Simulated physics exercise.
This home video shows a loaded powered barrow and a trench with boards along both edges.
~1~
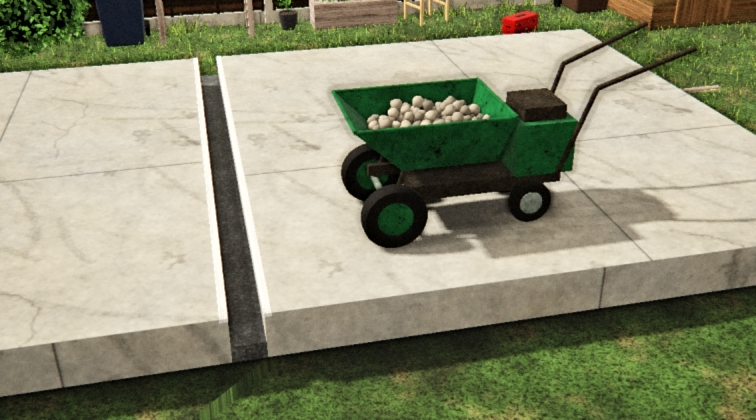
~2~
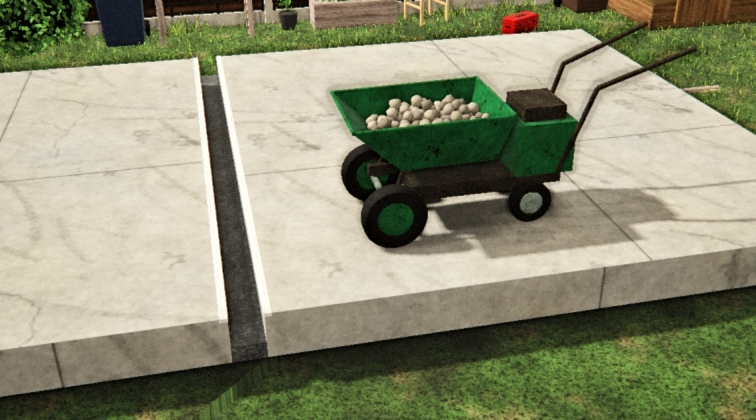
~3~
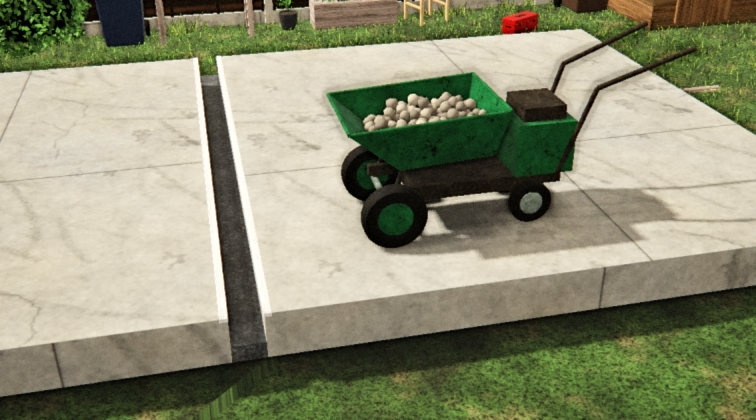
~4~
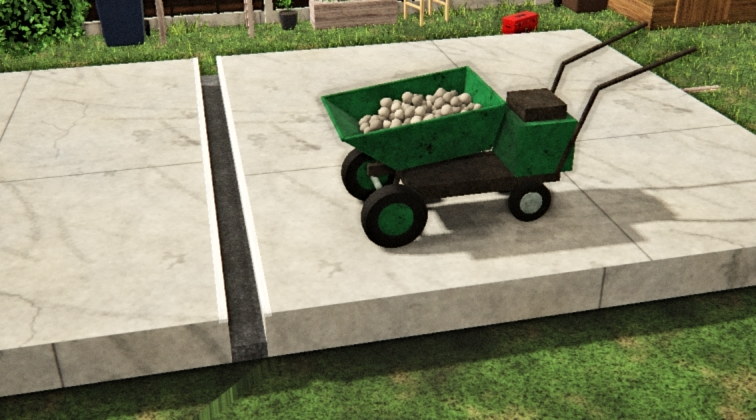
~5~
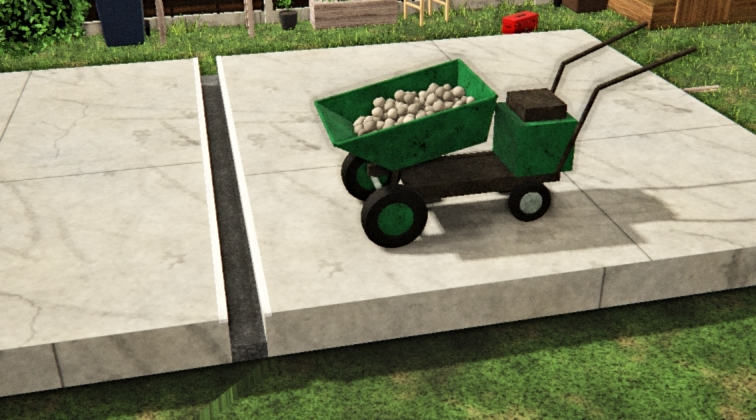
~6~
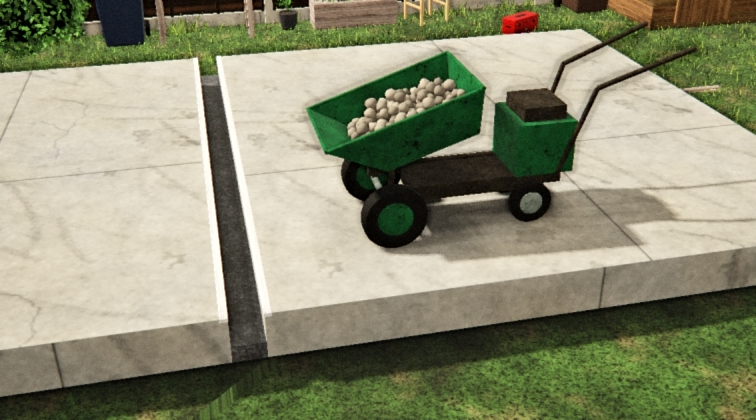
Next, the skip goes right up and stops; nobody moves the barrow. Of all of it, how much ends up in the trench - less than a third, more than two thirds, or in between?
Pretty sure the trench share falls in the middle band, so one to two thirds.
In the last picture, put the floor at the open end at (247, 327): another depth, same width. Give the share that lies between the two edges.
It would be close to 40 percent.
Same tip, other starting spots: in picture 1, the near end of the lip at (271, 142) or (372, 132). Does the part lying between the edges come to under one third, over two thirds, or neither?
Record - trial one: Under a third; trial two: One to two thirds.
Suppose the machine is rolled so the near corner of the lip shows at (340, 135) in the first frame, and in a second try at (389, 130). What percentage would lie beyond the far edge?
You'd see close to 20 per cent the first time and close to 0 per cent the next.
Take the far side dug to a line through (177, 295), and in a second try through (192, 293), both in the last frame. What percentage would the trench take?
In order: 70 per cent, then 70 per cent.
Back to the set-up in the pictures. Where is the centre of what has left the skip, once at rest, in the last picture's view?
Near pixel (241, 237).
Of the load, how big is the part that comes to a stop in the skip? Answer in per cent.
It comes out at some 5 in a hundred.
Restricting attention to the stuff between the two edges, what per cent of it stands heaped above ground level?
10 %.
Shortly afterwards, skip tipped steeply; the whole lot in the skip.
Next, skip tipped right over; near half in the skip; near a third short of the trench; near a quarter in or heaped over the trench; only a few beyond it; only a few falling.
Some moments later, skip tipped right over; a little in the skip; near a third short of the trench; near half in or heaped over the trench; a little beyond it.
In the end, skip tipped right over; only a few in the skip; near a third short of the trench; near half in or heaped over the trench; a little beyond it.
